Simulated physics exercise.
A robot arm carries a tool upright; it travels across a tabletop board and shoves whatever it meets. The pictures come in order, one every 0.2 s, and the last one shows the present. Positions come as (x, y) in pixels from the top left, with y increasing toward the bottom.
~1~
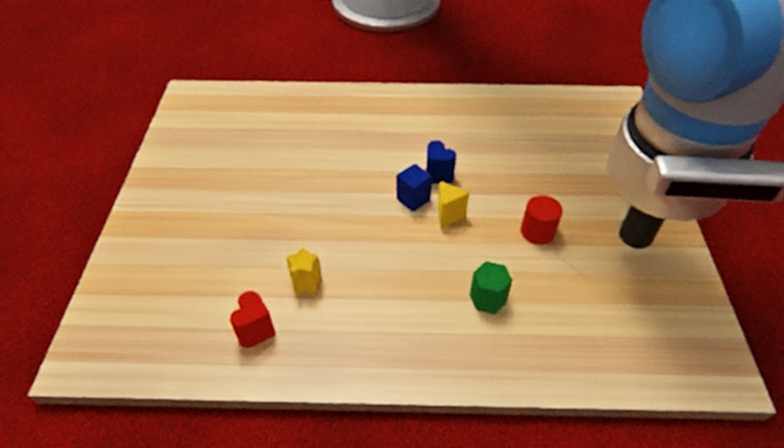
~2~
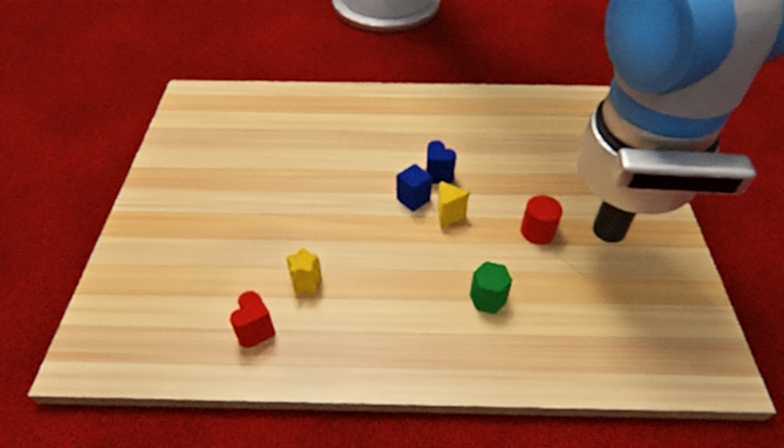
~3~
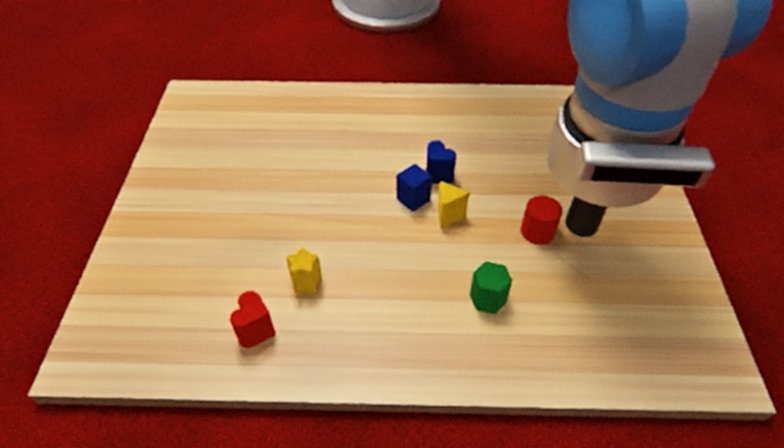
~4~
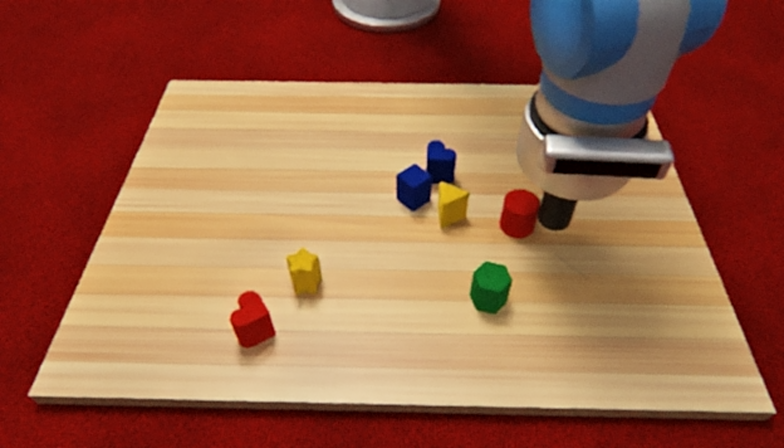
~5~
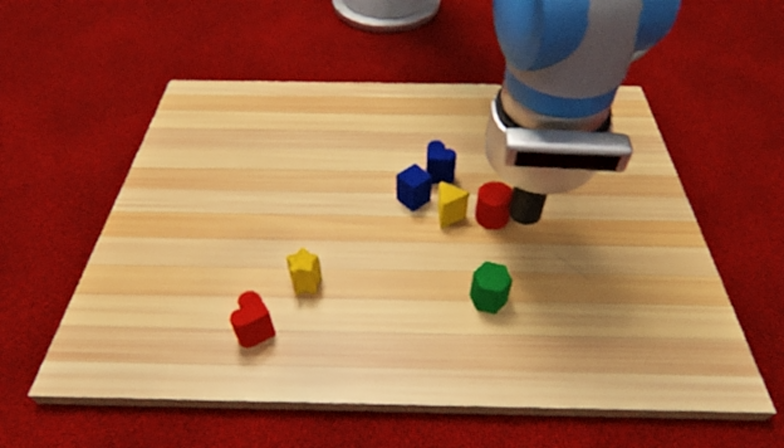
A robot arm moves left and pushes the red cylinder toward the yellow triangle.
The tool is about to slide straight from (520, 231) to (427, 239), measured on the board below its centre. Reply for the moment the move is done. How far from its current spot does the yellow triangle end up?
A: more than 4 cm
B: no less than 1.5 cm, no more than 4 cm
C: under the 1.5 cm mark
Correct choice: C.
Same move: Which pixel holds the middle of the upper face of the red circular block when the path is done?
The point I'd pick in the picture is (470, 186).
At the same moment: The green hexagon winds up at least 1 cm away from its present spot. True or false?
Answer: False.
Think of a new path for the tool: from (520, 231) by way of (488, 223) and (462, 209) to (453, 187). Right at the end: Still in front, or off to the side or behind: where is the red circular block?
The tool keeps it before itself.
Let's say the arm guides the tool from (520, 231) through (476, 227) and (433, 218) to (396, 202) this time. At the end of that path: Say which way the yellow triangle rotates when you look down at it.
In a top view, it turns counterclockwise.
On the path given first. Halfway along, tool (476, 217); yellow triangle (442, 188), turned 55° anticlockwise; red circular block (470, 186).
At the end, tool (429, 221); blue four-sided block not moved; yellow triangle (442, 188), turned 55° anticlockwise; green hexagon not moved; red circular block (470, 186).
